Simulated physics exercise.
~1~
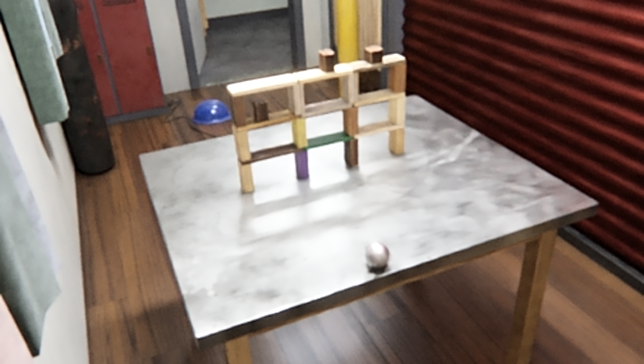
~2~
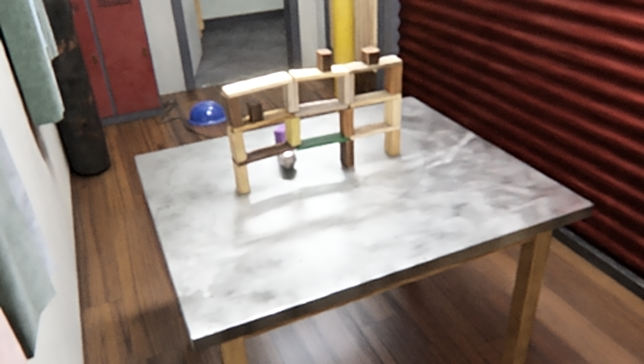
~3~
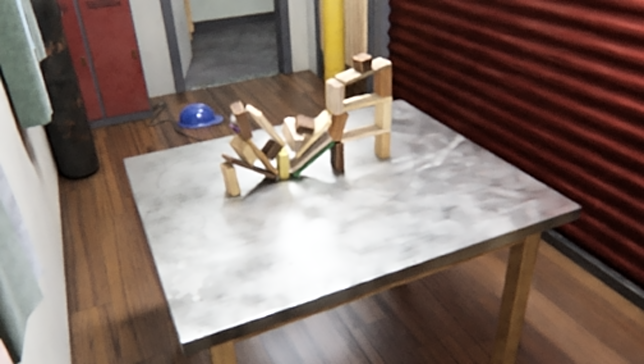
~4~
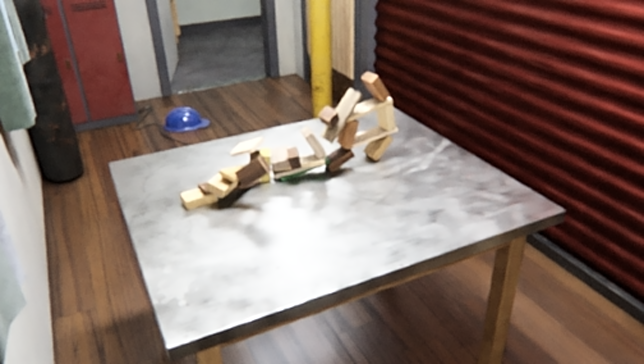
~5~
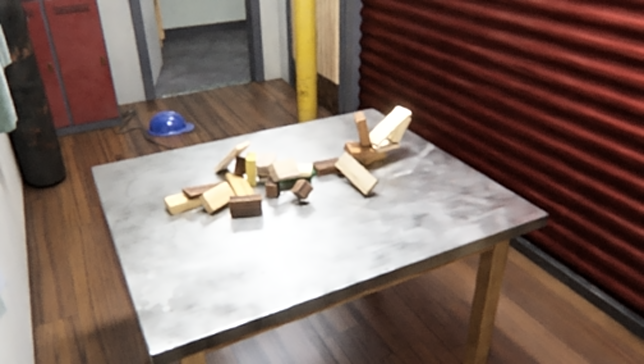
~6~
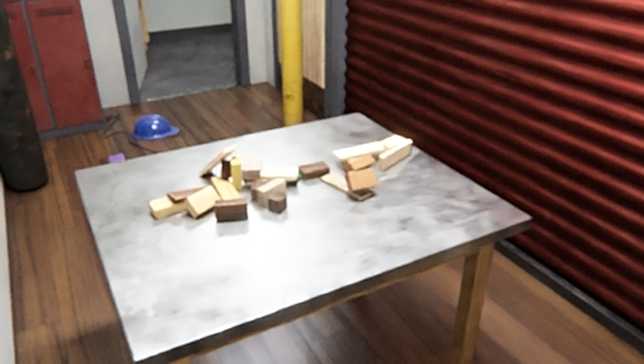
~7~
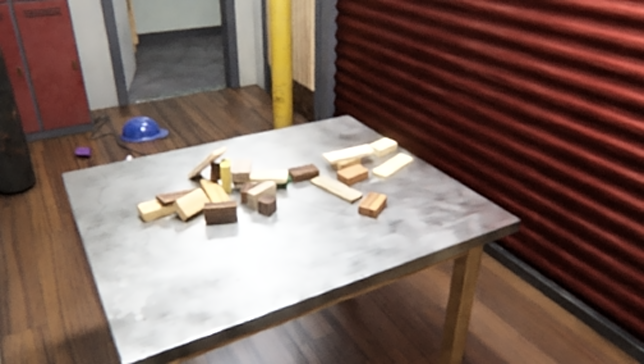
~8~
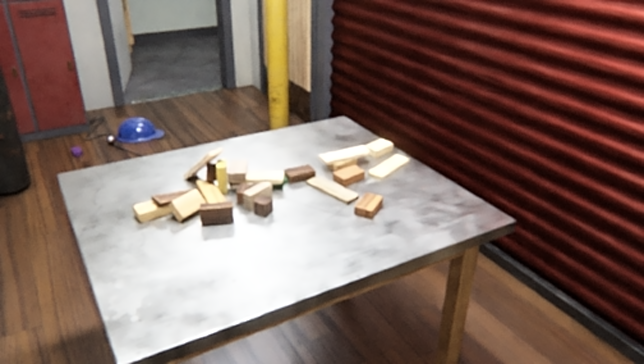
On a grey-topped table in a room with a wooden floor and a red corrugated shutter, a wide, open structure of wooden blocks and planks stands near the far edge. A steel ball rolls away from the near side and reaches the base, displacing the purple post at the lower left. The left half folds inward and caves down while the right side still stands. Then the right side leans and topples too, taking the green plank's surroundings down with it. The pieces settle in a low, scattered heap, with the purple post on the floor near a blue helmet.
